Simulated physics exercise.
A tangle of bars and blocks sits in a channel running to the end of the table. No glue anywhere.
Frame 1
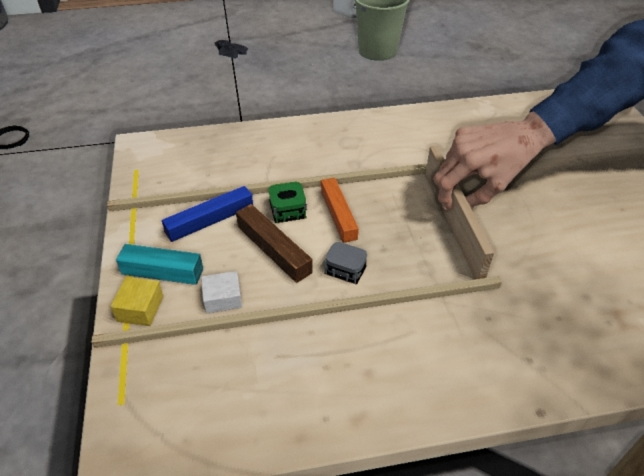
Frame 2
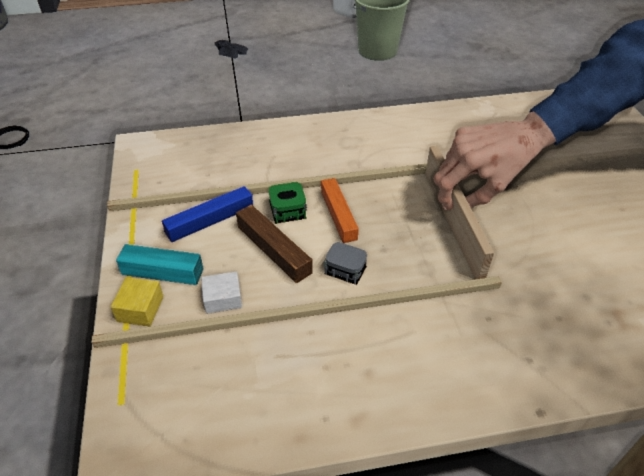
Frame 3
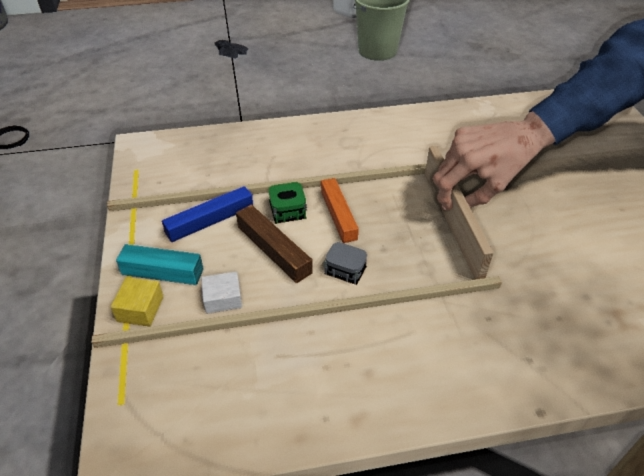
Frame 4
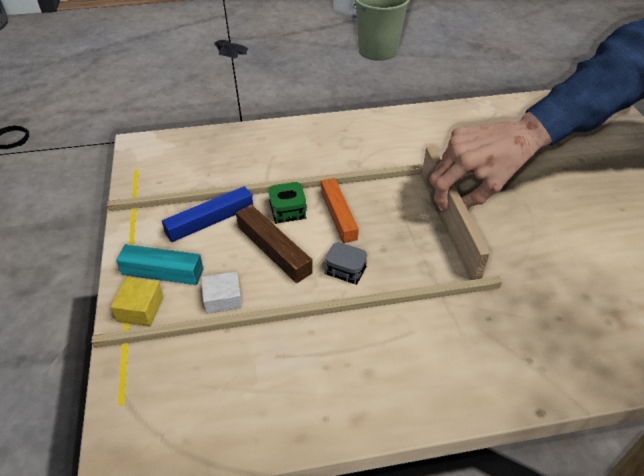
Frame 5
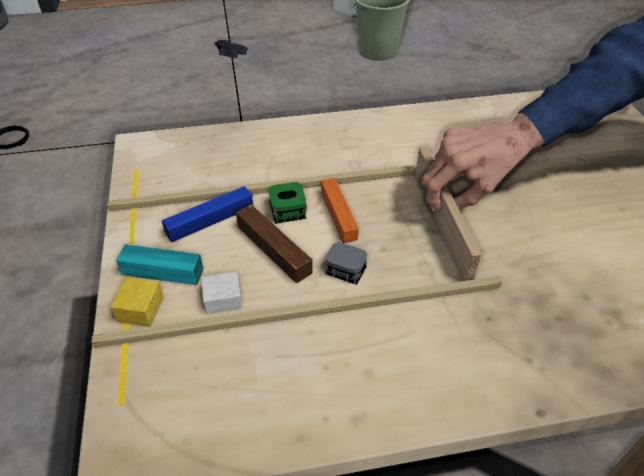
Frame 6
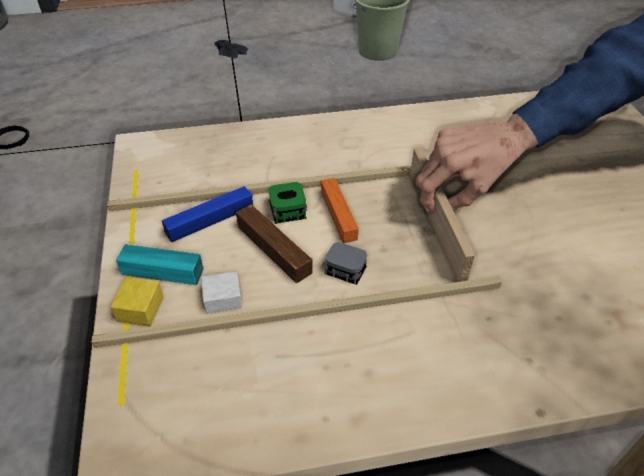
On a wooden tabletop, a hand holding an upright board slides it slightly left toward colourful bars and blocks, which stay still.
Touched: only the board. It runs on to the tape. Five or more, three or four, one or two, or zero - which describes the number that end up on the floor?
That would be five or more.
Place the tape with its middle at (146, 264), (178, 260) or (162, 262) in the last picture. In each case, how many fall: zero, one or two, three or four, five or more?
Count per stopping tape, as listed: Five or more, 3 or 4, three to four.
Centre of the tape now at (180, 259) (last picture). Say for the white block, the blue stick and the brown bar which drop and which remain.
White block: Stays in place; blue stick: Goes down; brown bar: Stays in place.
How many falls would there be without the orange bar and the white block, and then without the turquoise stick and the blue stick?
That gives 4 in the first case, then 4 in the second.
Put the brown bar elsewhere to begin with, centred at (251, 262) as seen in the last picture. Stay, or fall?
In the end it falls away.
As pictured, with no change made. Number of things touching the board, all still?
That number would be 2.
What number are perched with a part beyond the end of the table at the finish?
That'd be 1.
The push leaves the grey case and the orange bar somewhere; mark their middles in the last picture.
In the last picture the grey case sits around (105, 307) and the orange bar around (122, 236).
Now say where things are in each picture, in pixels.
The first frame shows yellow block (138, 301); turquoise stick (160, 264); blue stick (209, 213); board (456, 209); tape (130, 266).
The second frame shows turquoise stick (160, 264); orange bar (339, 209).
The third frame shows blue stick (209, 214); board (455, 209).
The fourth frame shows yellow block (138, 302); grey case (346, 263).
The fifth frame shows turquoise stick (160, 264); white block (222, 293).
The sixth frame shows yellow block (138, 302); turquoise stick (160, 264); blue stick (209, 214); board (438, 211); tape (130, 266).
Early on, none off yet; yellow block at rest near (138, 302); turquoise stick at rest near (160, 264); blue stick at rest near (208, 214).
Finally, the number that fall off is five or more; lost, green case, brown bar, white block, blue stick, turquoise stick and yellow block.
